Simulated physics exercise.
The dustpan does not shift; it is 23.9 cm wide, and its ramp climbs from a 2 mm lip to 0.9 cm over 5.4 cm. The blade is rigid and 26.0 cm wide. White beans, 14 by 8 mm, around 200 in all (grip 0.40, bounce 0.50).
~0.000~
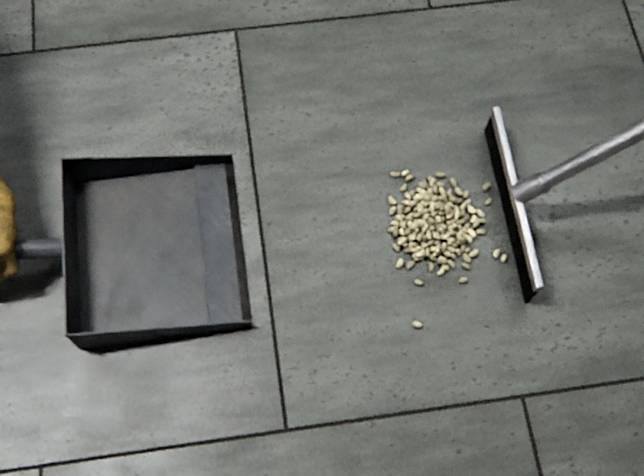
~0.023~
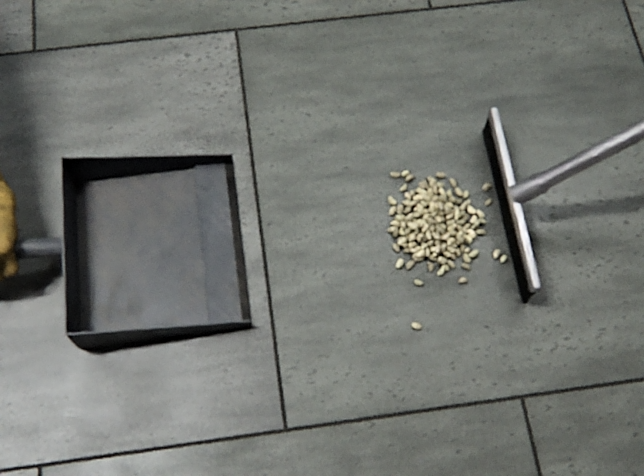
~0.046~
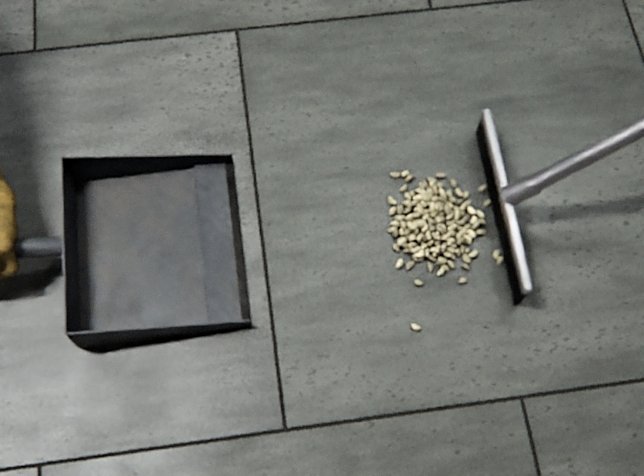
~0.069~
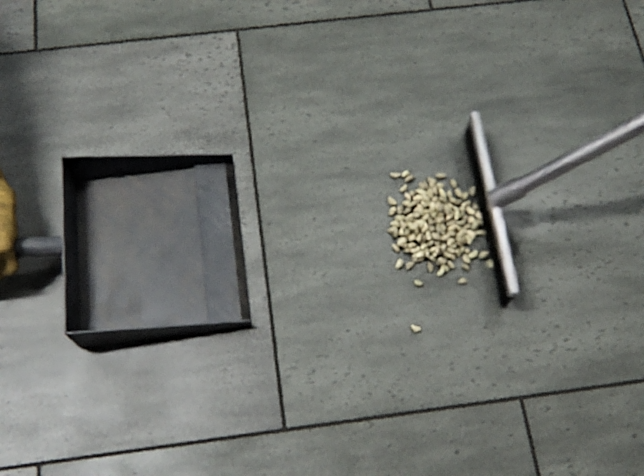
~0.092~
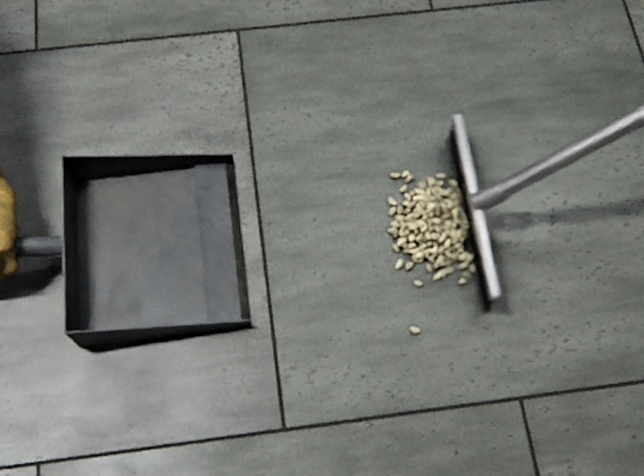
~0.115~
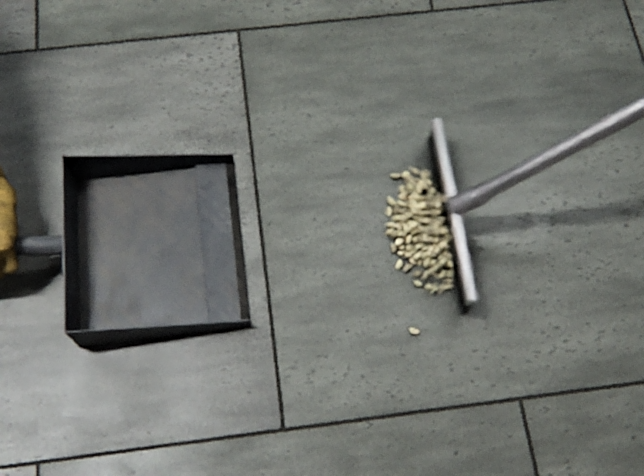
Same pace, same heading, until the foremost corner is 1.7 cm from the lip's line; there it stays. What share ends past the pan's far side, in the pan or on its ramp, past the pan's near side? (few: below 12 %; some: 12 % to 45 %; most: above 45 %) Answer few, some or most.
Far side few, pan most, near side few.
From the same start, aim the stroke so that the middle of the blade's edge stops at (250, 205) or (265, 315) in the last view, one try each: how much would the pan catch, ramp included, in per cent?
Some 70 and 60 per cent.
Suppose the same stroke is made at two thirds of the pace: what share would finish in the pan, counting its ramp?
In that case some 65 per cent.
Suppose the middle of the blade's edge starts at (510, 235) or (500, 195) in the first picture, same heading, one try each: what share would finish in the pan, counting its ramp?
About 70 and 70 per cent.
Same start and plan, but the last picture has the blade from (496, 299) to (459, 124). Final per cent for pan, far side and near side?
Pan 65, far 5, near 10.
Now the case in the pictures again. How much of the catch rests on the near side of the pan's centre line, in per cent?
Roughly 60 per cent.
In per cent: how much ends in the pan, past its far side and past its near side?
Far side 5, pan 70, near side 10.
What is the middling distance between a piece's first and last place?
Some 38 cm.
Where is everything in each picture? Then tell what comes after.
In the first frame, blade from (537, 287) to (495, 114), moved 0.0 cm, 0 of the pieces shifted so far; middle of the pieces at (441, 225); pan at (146, 253).
In the second frame, blade from (534, 288) to (493, 115), moved 0.3 cm, 0 of the pieces shifted so far; middle of the pieces at (441, 225).
In the third frame, blade from (526, 290) to (485, 116), moved 1.4 cm, 2 of the pieces shifted so far; middle of the pieces at (441, 225).
In the fourth frame, blade from (513, 292) to (473, 119), moved 3.1 cm, 6 of the pieces shifted so far; middle of the pieces at (430, 225).
In the fifth frame, blade from (494, 296) to (457, 122), moved 5.5 cm, 83 of the pieces shifted so far; middle of the pieces at (429, 225).
In the sixth frame, blade from (471, 300) to (436, 125), moved 8.5 cm, 182 of the pieces shifted so far; middle of the pieces at (421, 226); pan at (146, 252). Its pace works out near 1.30 m/s, heading 2 degrees towards the viewer's side.
After 0.23 s, middle of the blade 13 cm from the lip; 0 % over the lip, far side 0 %, near side 5 %.
Then, at 0.30 s, middle of the blade 5 cm from the lip; 0 % over the lip, far side 5 %, near side 10 %.
Then, at 0.51 s, middle of the blade 2 cm from the lip; 70 % over the lip, far side 5 %, near side 10 %.
By 2.8 s all is still; far side 5 %, pan 70 %, near side 10 %, in front of the lip or behind the blade 15 %.
